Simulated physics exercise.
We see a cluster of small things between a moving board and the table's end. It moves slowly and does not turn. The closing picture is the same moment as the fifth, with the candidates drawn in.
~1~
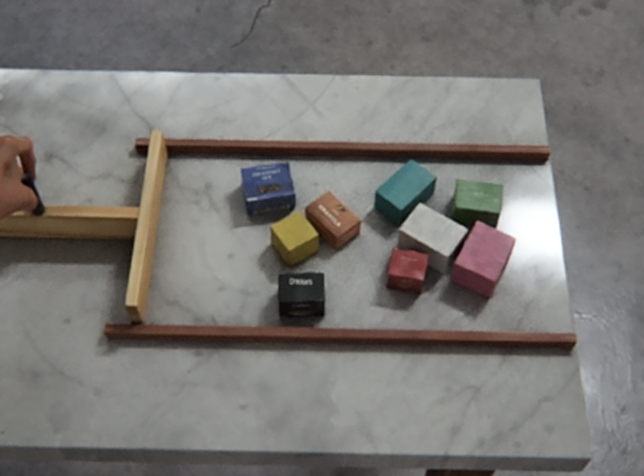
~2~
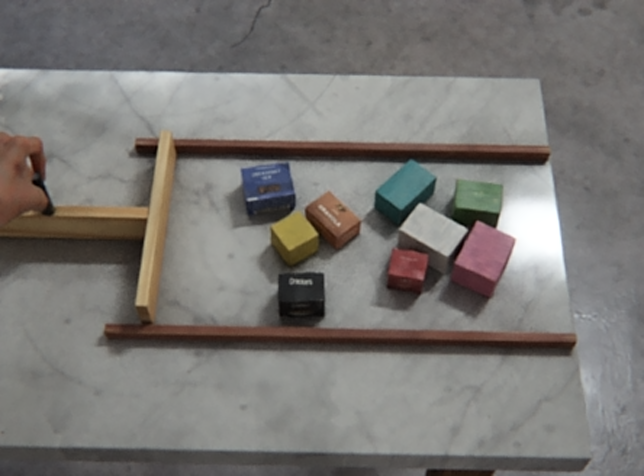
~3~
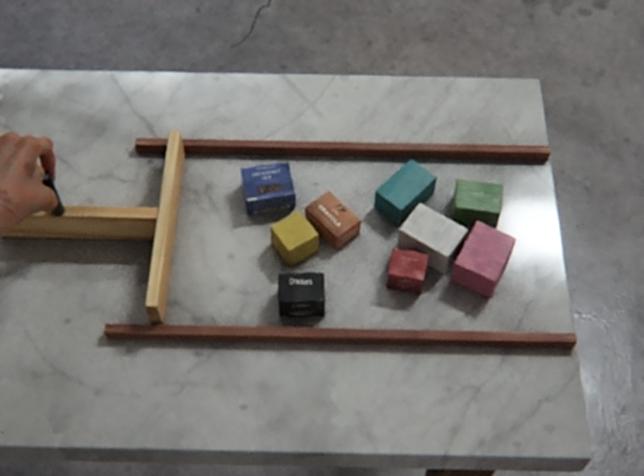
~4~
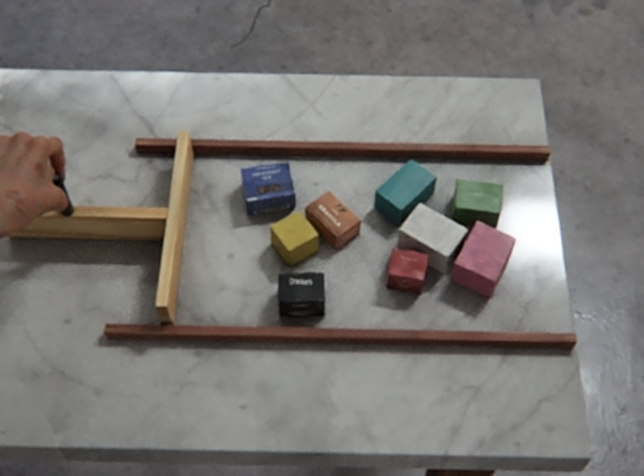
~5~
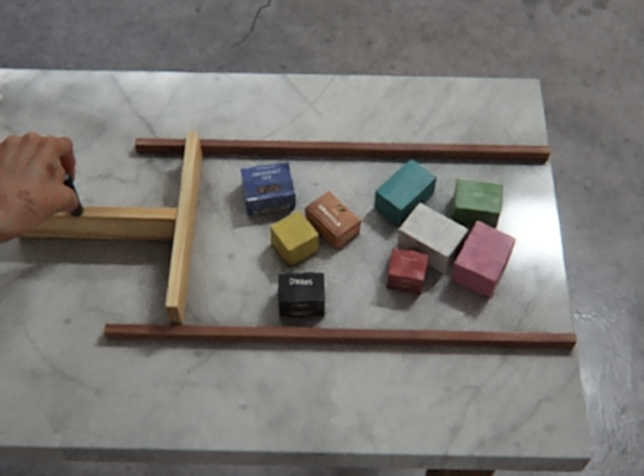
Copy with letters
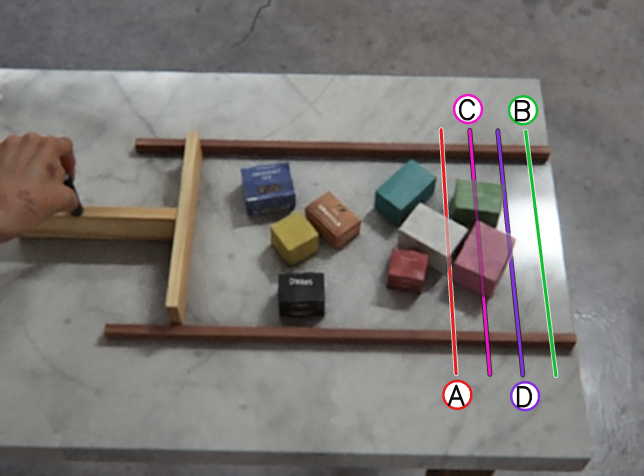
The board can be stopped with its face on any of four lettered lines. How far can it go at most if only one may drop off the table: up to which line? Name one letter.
No second one falls up to A.
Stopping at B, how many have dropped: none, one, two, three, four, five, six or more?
In all, six or more.
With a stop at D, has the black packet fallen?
No.
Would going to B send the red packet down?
Yes.
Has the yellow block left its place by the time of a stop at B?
By then, yes.
On the marked copy, A at (448, 242); B at (540, 243); C at (479, 242); D at (509, 243).
With A. Early on, board (278, 215); blue packet (312, 192); yellow block (309, 241).
Further on, board (374, 217); pink block (522, 271); green block (488, 200).
At the end, board (447, 219); green block (555, 195); pink block (563, 284); none fallen.
As for the rest, B drops eight; C drops three; D drops five.
